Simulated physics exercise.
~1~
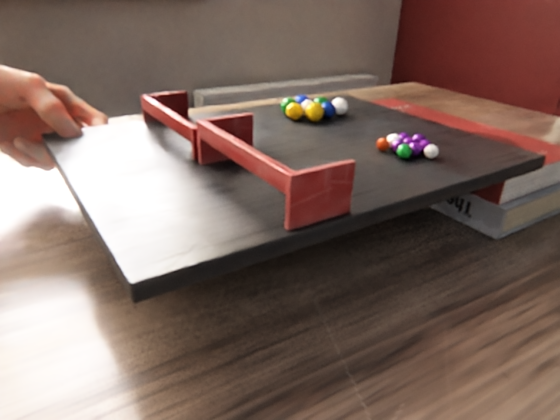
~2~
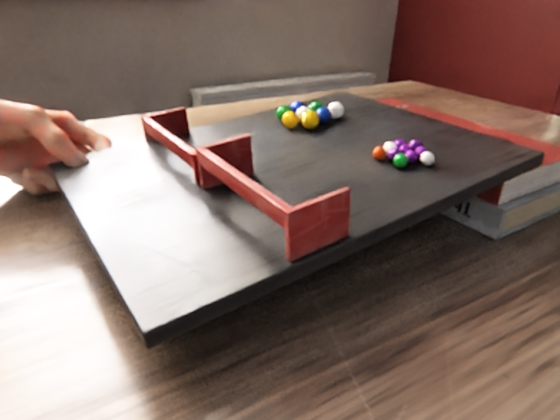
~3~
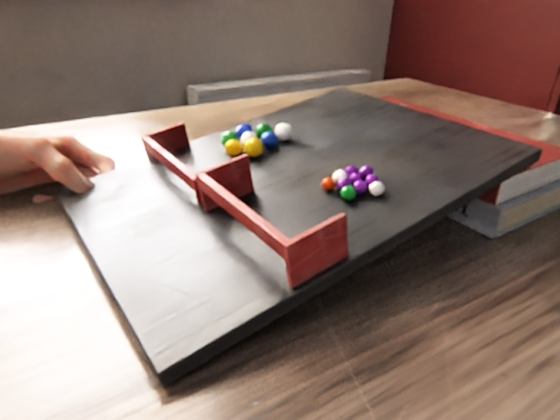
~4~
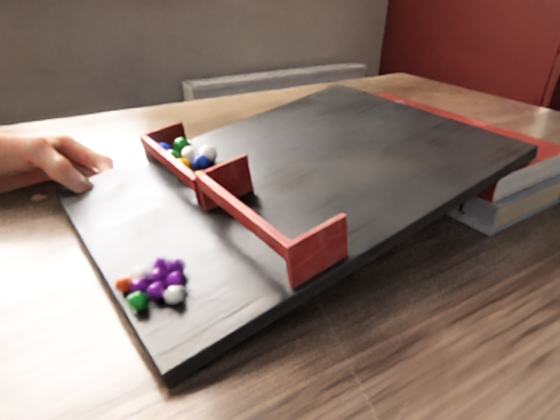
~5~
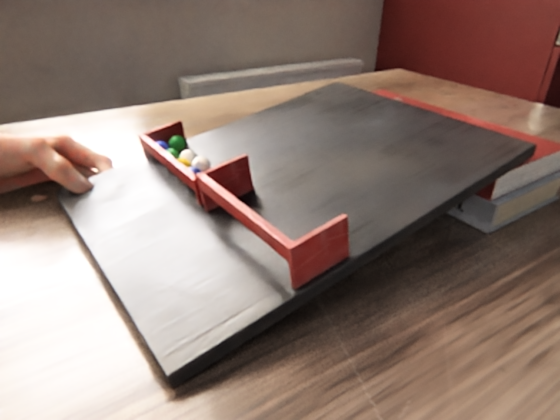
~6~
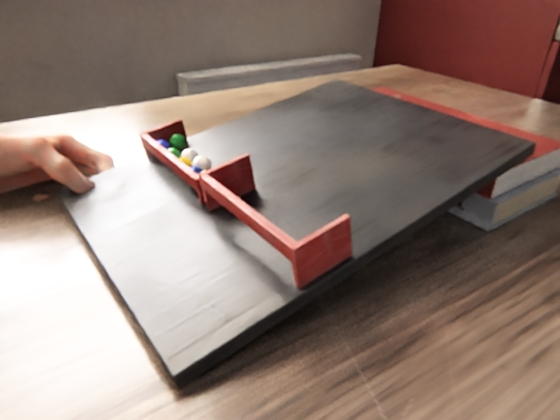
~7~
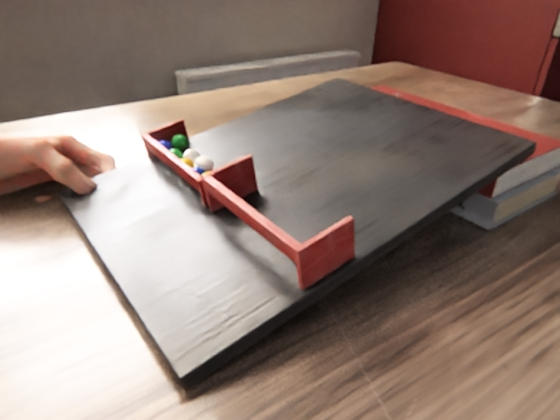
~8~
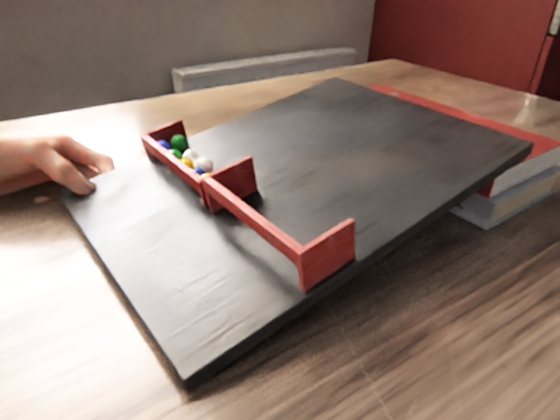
A hand at the left holds the free end of a dark board on a wooden table, seen from slightly above, its far end propped on books at the right, with a grey wall and a red one behind. Two clusters of small coloured balls sit on it, each facing a red bar. The hand lowers its end to the table, and both clusters roll down toward the left. The nearer, mostly purple balls pass under their bar and roll out of view. The farther balls, green, yellow, blue and white, stop at theirs and stay gathered there.
